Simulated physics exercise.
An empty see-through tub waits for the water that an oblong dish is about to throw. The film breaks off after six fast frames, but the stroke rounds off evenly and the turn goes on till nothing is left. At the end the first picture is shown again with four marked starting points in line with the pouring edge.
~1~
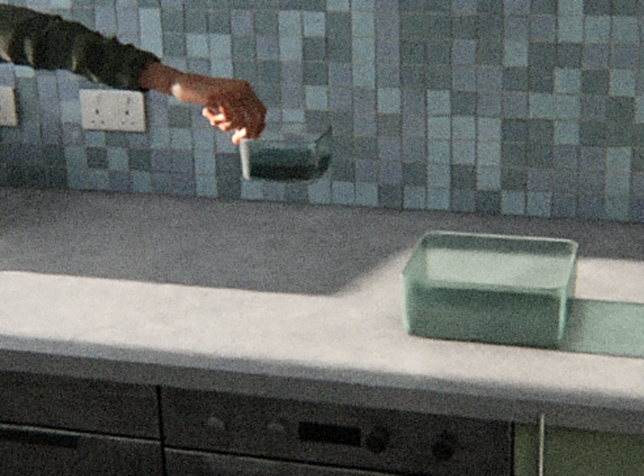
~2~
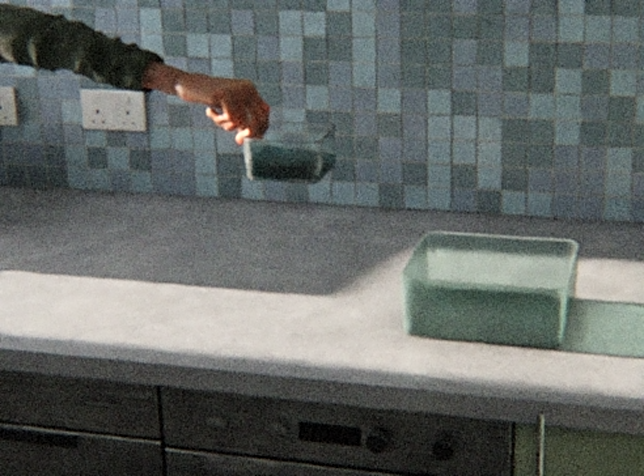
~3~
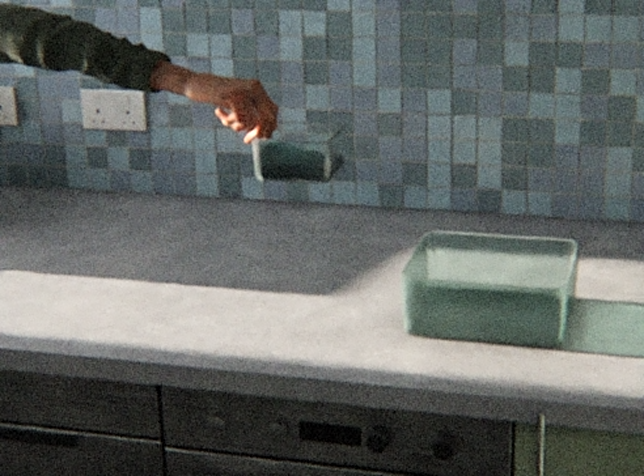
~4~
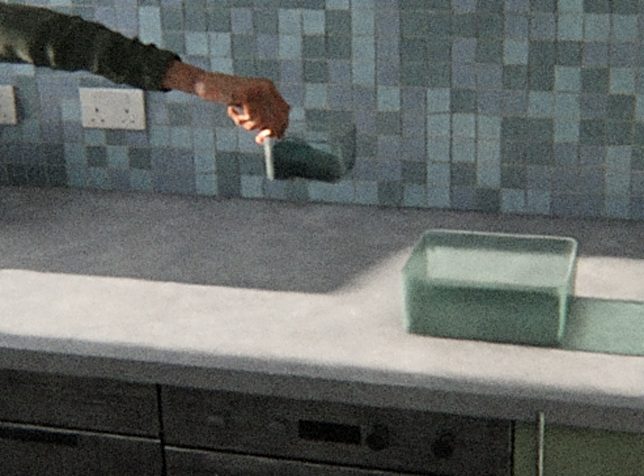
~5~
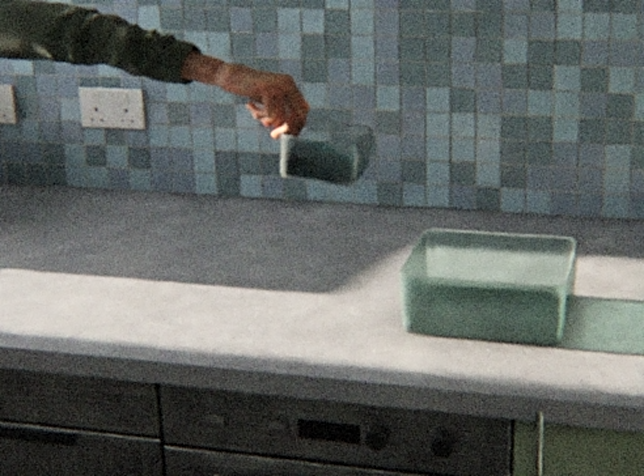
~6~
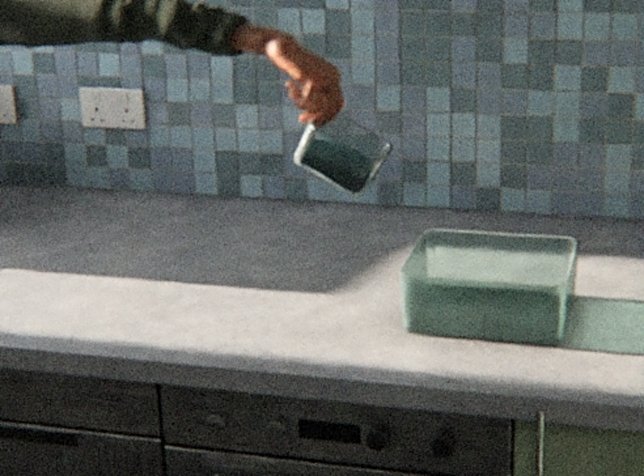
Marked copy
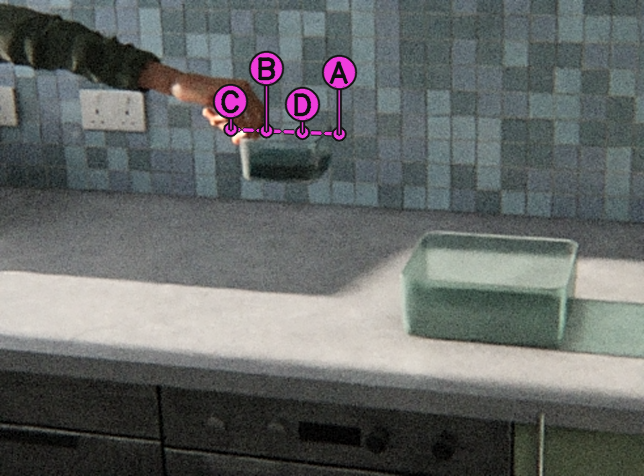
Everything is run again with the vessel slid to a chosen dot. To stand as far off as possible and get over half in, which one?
That is dot D.
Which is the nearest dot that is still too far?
Here it is dot B.
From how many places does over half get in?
Two.
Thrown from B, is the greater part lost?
Yes, it does.
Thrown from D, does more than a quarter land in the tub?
Yes, it does.
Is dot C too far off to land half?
Yes, that goes wrong.
On the marked copy, A at (339, 134); B at (266, 130); C at (230, 129); D at (302, 132).
For dot A, about 78 % lands in the tub, 2 % falls short and 20 % goes beside or beyond.
For dot B, about 9 % lands in the tub, 89 % falls short.
For dot C, about 0 % lands in the tub, 100 % falls short.
For dot D, about 71 % lands in the tub, 17 % falls short and 12 % goes beside or beyond.
